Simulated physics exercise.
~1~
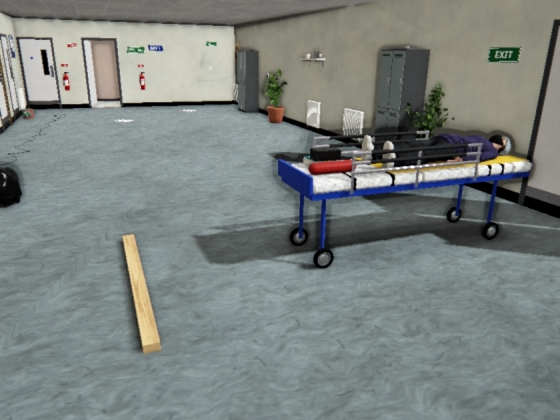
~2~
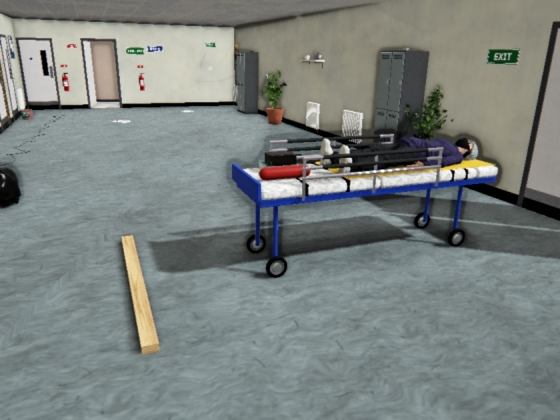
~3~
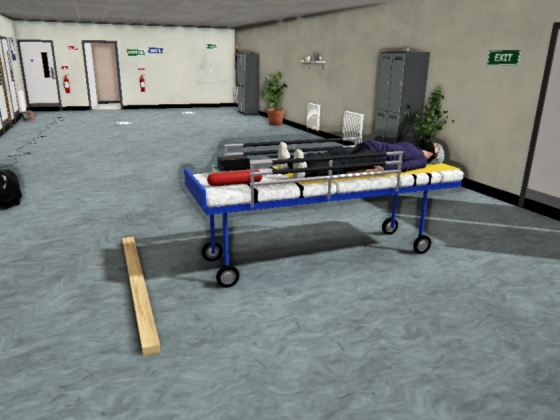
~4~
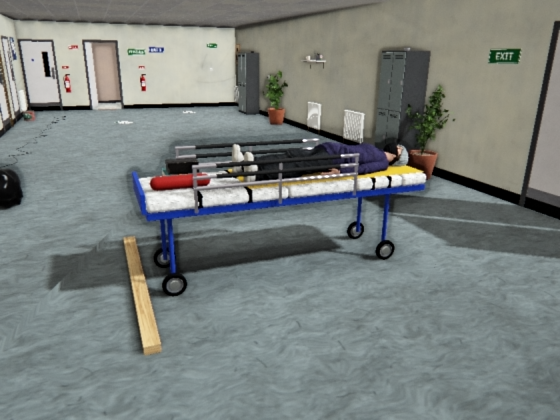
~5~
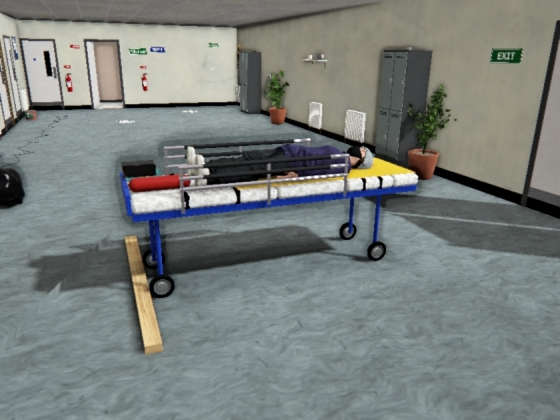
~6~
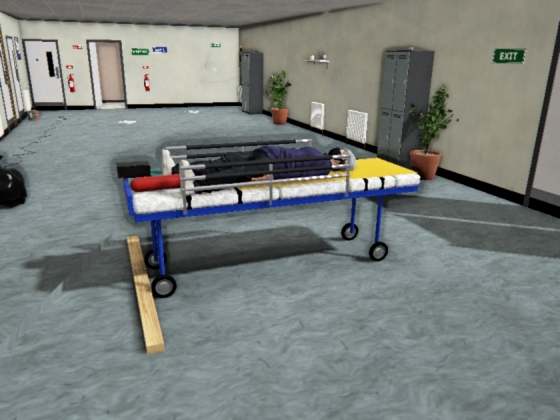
A limp person in dark clothing lies on a blue-framed hospital trolley with a white and yellow top, head to the right, in a wide grey-floored passage seen from a slightly swaying viewpoint. A red gas bottle and dark items rest at the left end, and a pale wooden sill lies across the floor. The trolley rolls left until its front wheels meet the sill and it stops level. The person then slides a little farther left along the bed, stopping short of the foot end, while the bottle, black box and folder stay aboard.
